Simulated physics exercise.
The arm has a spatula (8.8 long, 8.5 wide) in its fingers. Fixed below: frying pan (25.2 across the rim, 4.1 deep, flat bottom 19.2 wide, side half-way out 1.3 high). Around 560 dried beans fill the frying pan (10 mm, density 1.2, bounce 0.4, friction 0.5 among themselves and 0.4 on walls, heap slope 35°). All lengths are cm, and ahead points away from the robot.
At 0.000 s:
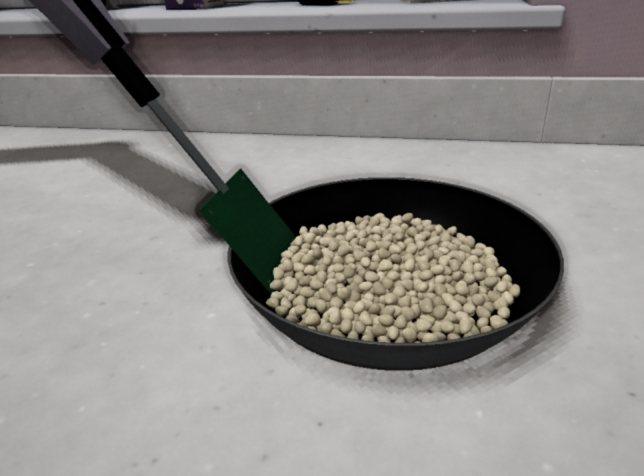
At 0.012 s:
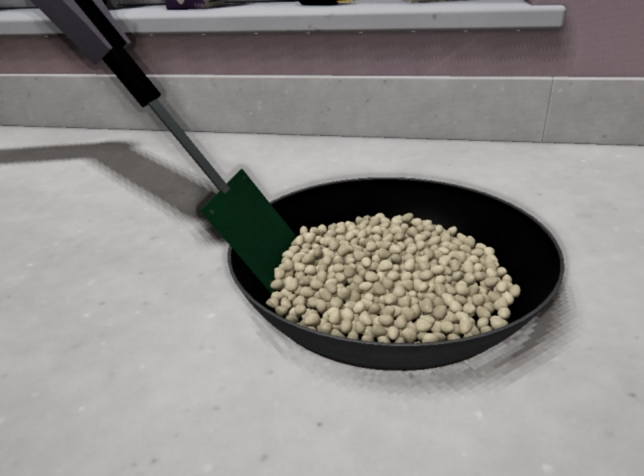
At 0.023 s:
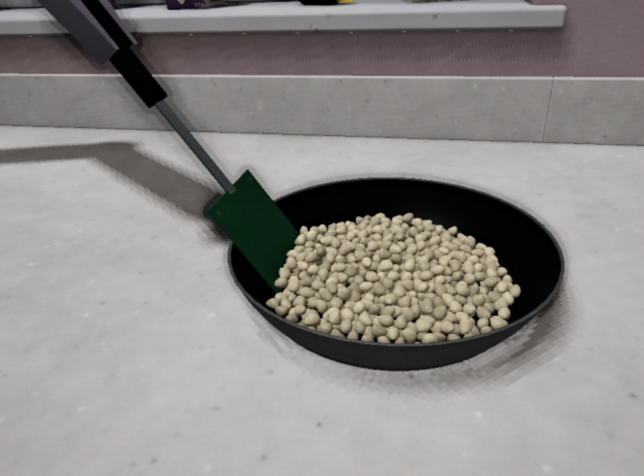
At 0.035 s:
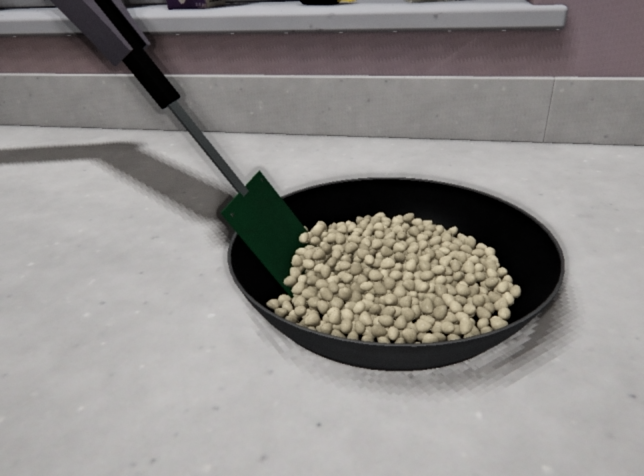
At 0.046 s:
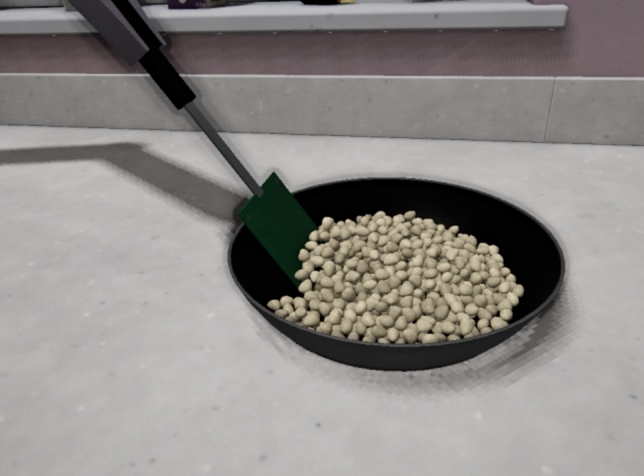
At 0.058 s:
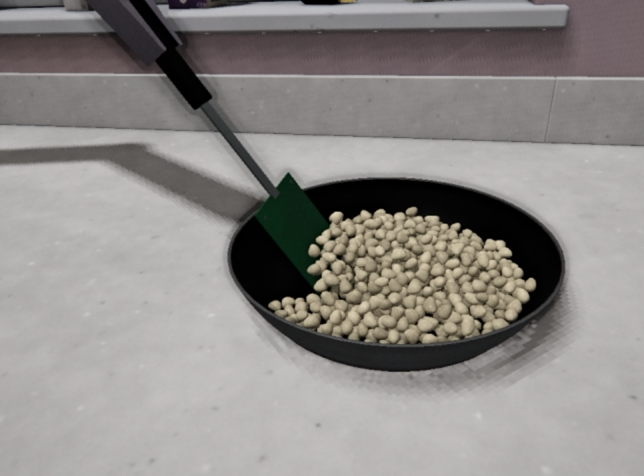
The footage shows a robot arm holding a green spatula at the left side of a black frying pan heaped with pale dried beans; the blade moves slowly right, pushing the nearby beans and shifting the heap slightly rightward.
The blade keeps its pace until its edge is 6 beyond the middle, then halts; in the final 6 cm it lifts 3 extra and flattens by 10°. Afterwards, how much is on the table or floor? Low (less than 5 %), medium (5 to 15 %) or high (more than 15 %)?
Answer: Medium; 5 to 15 % of the dried beans finish on the table or floor.
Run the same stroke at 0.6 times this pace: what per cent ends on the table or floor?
About 5 per cent.
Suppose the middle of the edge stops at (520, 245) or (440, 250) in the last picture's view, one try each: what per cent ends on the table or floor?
Some 35 and 5 per cent.
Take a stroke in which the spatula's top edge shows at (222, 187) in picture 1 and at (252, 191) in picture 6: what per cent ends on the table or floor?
Some 0 per cent.
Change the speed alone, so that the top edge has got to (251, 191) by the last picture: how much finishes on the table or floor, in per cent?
Some 0 per cent.
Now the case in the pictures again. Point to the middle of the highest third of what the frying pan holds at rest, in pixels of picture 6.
Near (509, 262).
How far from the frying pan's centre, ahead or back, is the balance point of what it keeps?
Some 5.0 cm ahead.
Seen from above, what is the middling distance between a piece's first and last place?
About 4 cm.
After 0.09 s, sloping 55°, highest piece 8 above the table; 555 in the frying pan.
After 0.11 s, sloping 52°, highest piece 10 above the table; 554 in the frying pan, 1 on the blade or in flight.
After 0.33 s, sloping 45°, highest piece 5 above the table; 504 in the frying pan, 50 on the table or floor, 1 on the blade or in flight.
After 1.38 s, sloping 45°, highest piece 5 above the table; 503 in the frying pan, 52 on the table or floor.
At rest, 503 in the frying pan, 52 on the table or floor. That is 9 % on the table or floor.
